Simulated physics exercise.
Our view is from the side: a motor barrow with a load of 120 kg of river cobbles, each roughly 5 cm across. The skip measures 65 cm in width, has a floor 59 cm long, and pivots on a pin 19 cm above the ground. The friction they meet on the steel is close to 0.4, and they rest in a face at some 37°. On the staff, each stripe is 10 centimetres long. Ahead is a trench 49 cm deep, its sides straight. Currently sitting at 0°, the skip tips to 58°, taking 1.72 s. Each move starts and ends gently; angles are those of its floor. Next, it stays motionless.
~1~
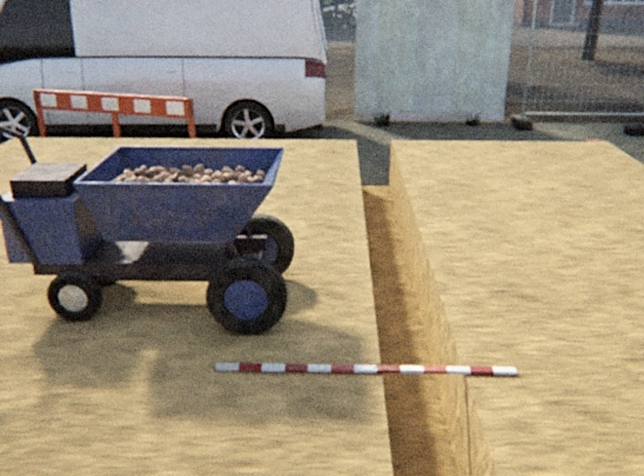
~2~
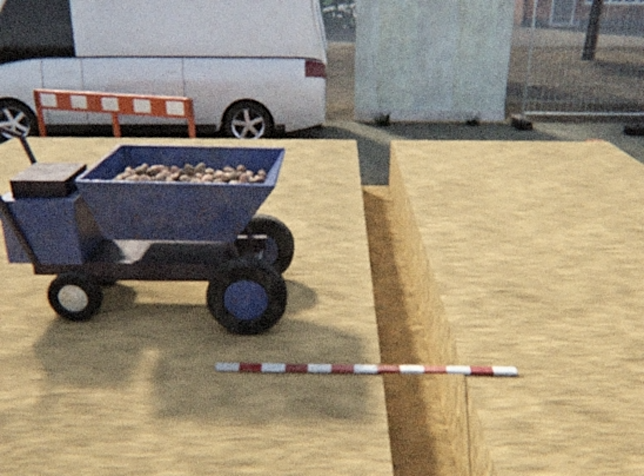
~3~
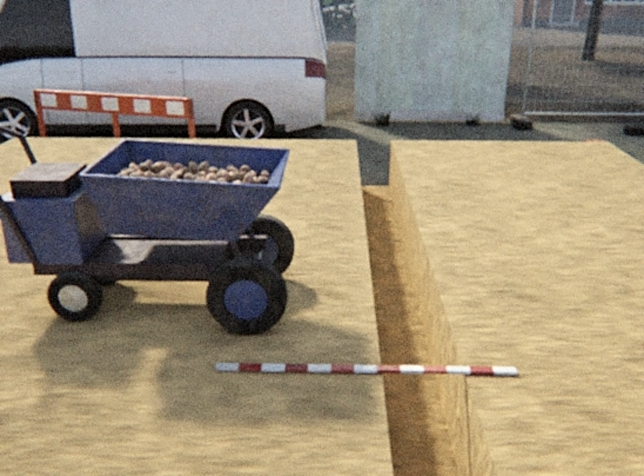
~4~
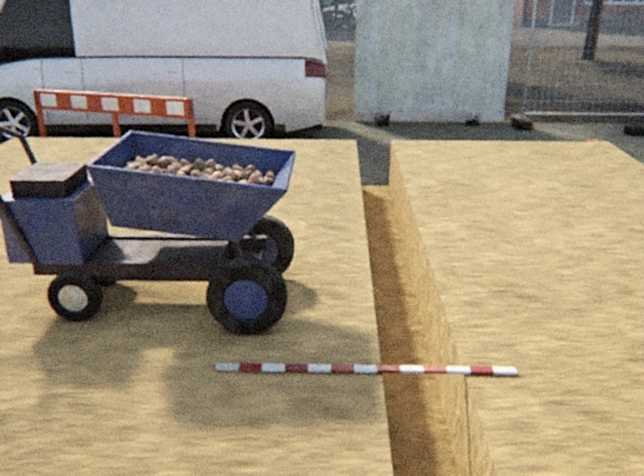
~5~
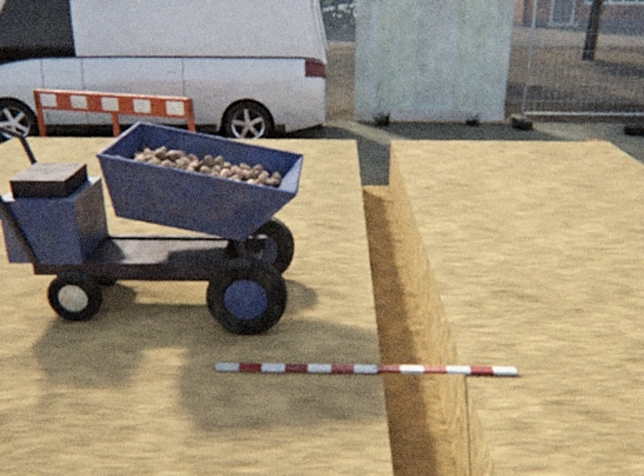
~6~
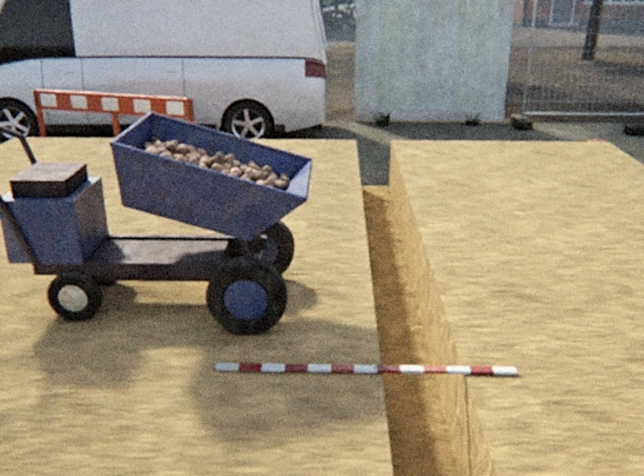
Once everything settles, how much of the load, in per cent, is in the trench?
Once it settles, about 51 per cent of the load is there.
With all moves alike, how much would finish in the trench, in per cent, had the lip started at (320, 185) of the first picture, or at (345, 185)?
Near 35 per cent from the first place, 25 from the second.
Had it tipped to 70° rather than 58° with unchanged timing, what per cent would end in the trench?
It would be near 100 per cent.
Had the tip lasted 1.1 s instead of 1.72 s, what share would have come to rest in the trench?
That would give about 50 percent.
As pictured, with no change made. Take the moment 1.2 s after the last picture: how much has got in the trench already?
By then, around 15 percent.
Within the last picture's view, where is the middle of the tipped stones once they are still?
Somewhere near pixel (409, 377).
Then, 0.7 s after the last picture the floor is at 49°, 100 % in the skip; the foremost stones are at (335, 226).
Then, 1.2 s after the last picture the floor is at 58°, 84 % in the skip, 2 % short of the trench, 14 % in the trench; the foremost stones are at (430, 350).
Then, 1.6 s after the last picture the floor is at 58°, 65 % in the skip, 2 % short of the trench, 33 % in the trench; the foremost stones are at (436, 390).
Then, 3.5 s after the last picture the floor is at 58°, 49 % in the skip, 51 % in the trench; the foremost stones are at (435, 379).
